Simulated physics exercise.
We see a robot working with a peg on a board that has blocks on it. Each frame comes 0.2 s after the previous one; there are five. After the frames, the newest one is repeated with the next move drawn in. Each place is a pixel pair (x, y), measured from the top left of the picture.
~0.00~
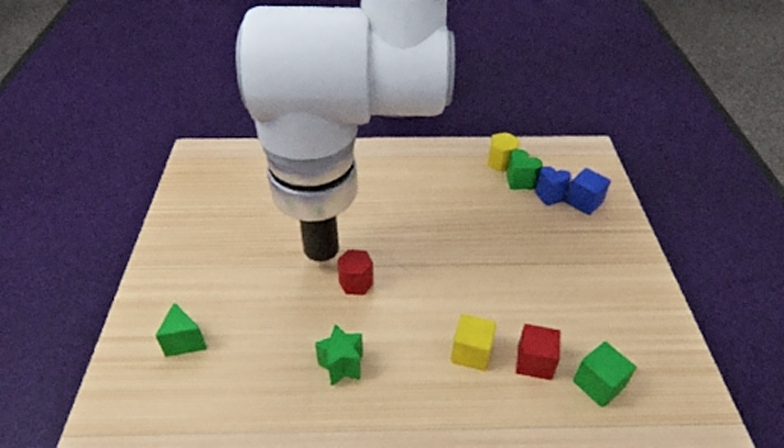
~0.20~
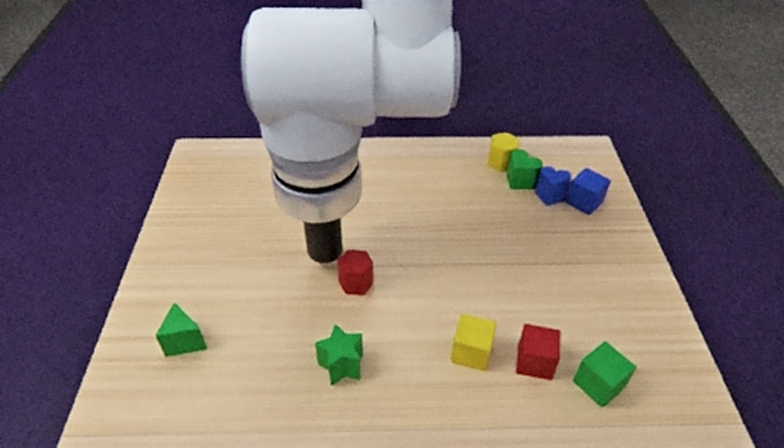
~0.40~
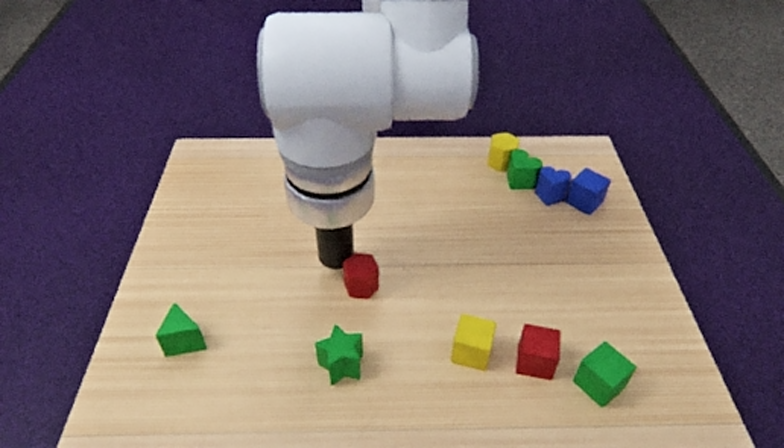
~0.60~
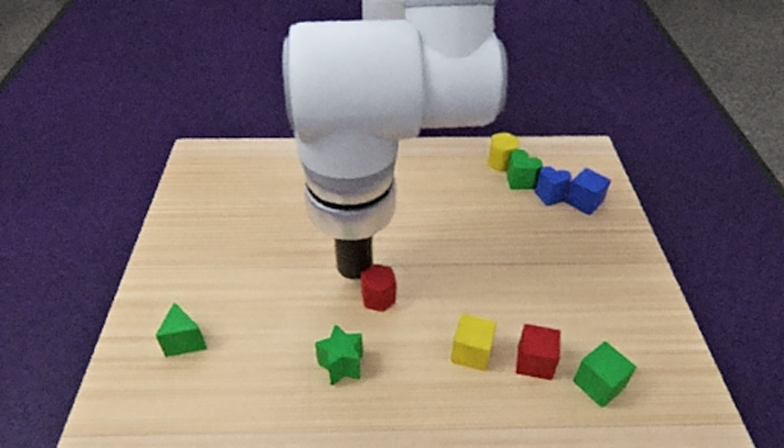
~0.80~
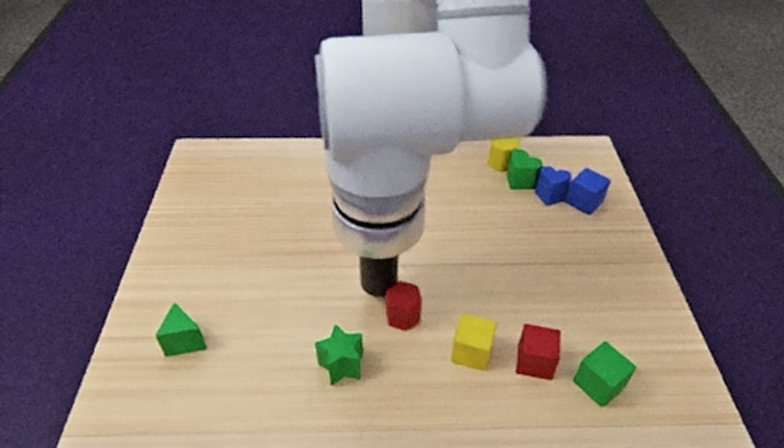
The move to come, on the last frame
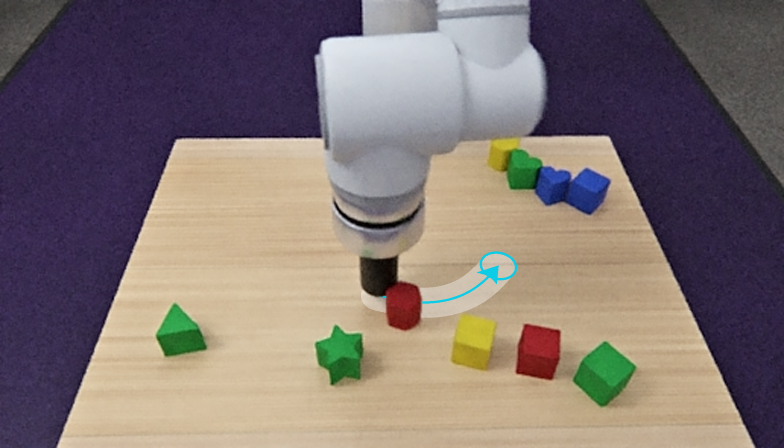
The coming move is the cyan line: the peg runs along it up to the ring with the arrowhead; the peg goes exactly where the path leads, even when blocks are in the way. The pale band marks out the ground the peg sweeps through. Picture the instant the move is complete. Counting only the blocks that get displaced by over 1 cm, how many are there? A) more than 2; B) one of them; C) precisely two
That would be B.
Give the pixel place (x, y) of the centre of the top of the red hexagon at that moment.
The answer is (434, 311).
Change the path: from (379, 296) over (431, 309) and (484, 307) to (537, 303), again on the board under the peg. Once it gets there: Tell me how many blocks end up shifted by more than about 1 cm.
The way I see it, the answer is one.
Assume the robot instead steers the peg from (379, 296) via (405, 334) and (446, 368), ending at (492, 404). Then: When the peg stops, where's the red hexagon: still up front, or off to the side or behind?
I'd say it is still being pushed.
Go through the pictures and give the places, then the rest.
The first frame shows peg's lower end at (321, 249); red hexagon at (355, 261); yellow square block at (476, 331).
The second frame shows peg at (325, 251); blocks still.
The third frame shows peg at (336, 256); red hexagon at (361, 264).
The fourth frame shows peg at (355, 266); red hexagon at (378, 276).
The fifth frame shows peg at (379, 282); red hexagon at (404, 294); yellow square block at (476, 331).
Drawn move, from (379, 296) by way of (426, 302) and (470, 291) to (498, 266).
The first path, step by step. One third of the way, peg at (428, 289); red hexagon at (434, 311), turned 55° clockwise.
Two thirds of the way, peg at (473, 277); red hexagon at (434, 311), turned 55° clockwise.
At the end, peg at (501, 252); red hexagon at (434, 311), turned 55° clockwise; yellow square block still.
